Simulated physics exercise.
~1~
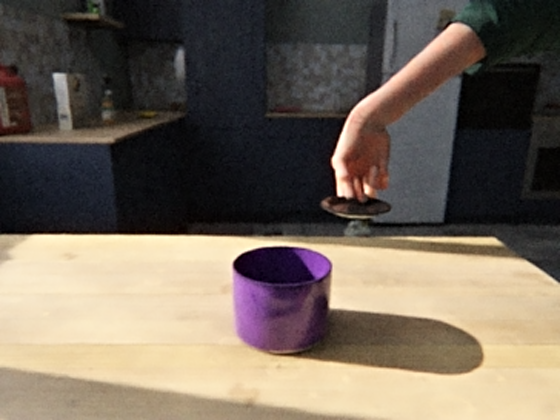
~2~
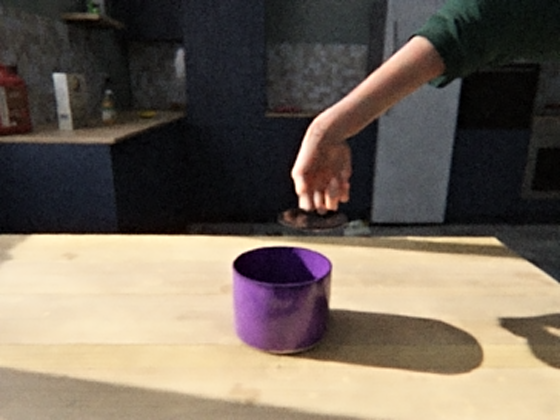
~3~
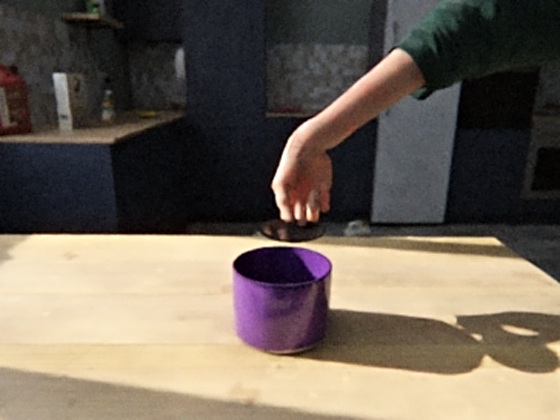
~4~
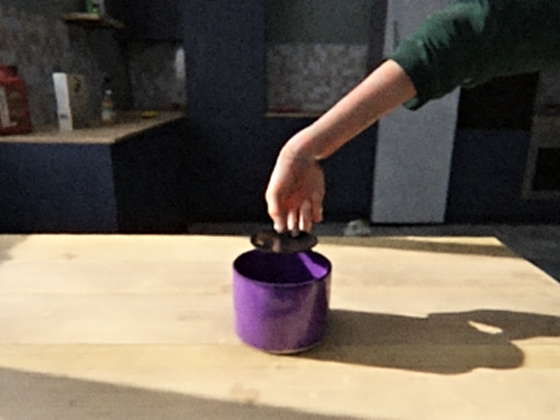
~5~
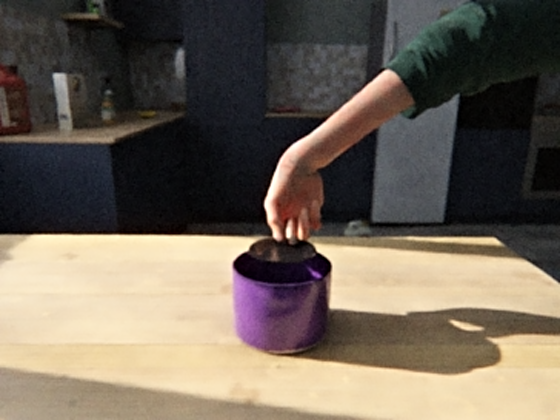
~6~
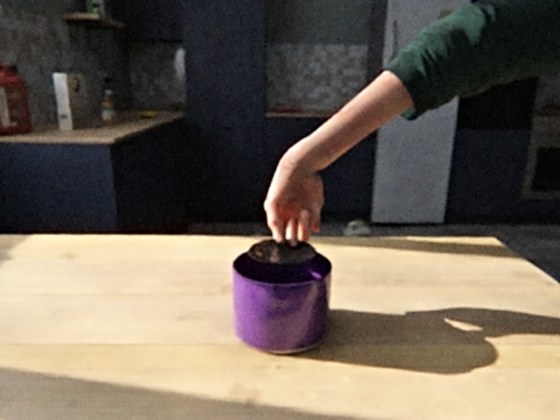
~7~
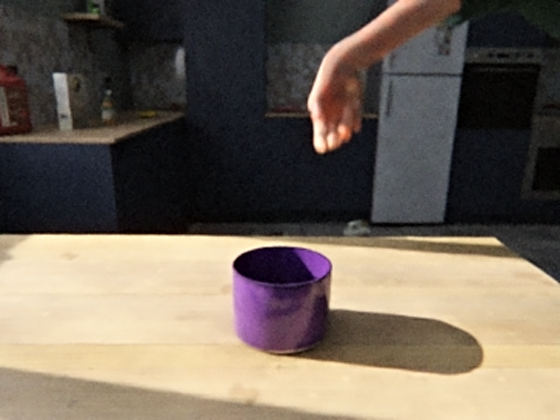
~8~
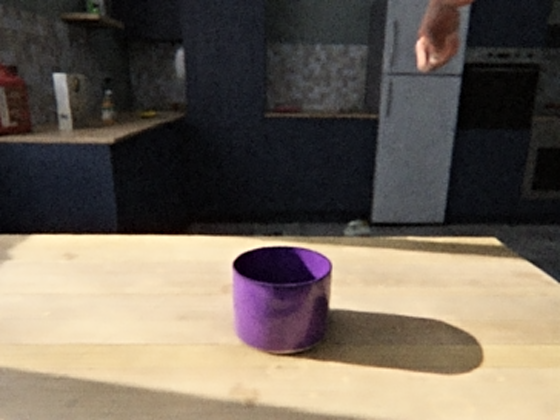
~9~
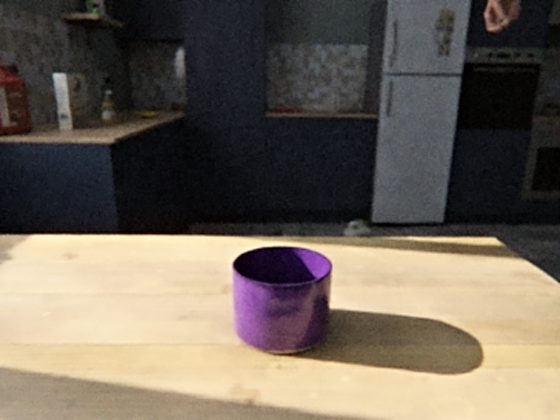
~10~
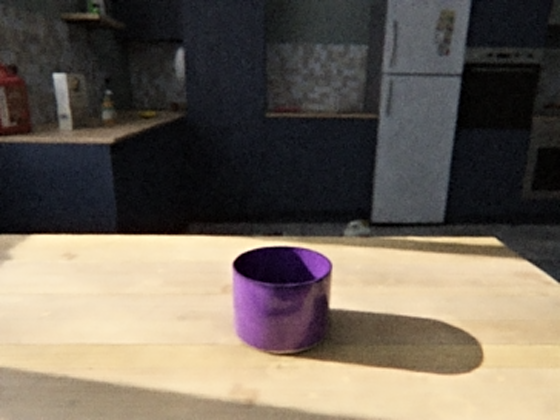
A hand and forearm in a green sleeve reach in from the right, holding a small black plate, in a dim kitchen seen from the front and slightly above a pale wooden table. A purple pot stands at the middle of the table, its shadow stretching right, with dark cabinets and a grey fridge behind. The hand carries the plate left and lowers it to the pot's opening, pausing there. The fingers let go and the plate drops inside, out of sight. The hand withdraws to the upper right and leaves, and the pot stays put, still looking open.
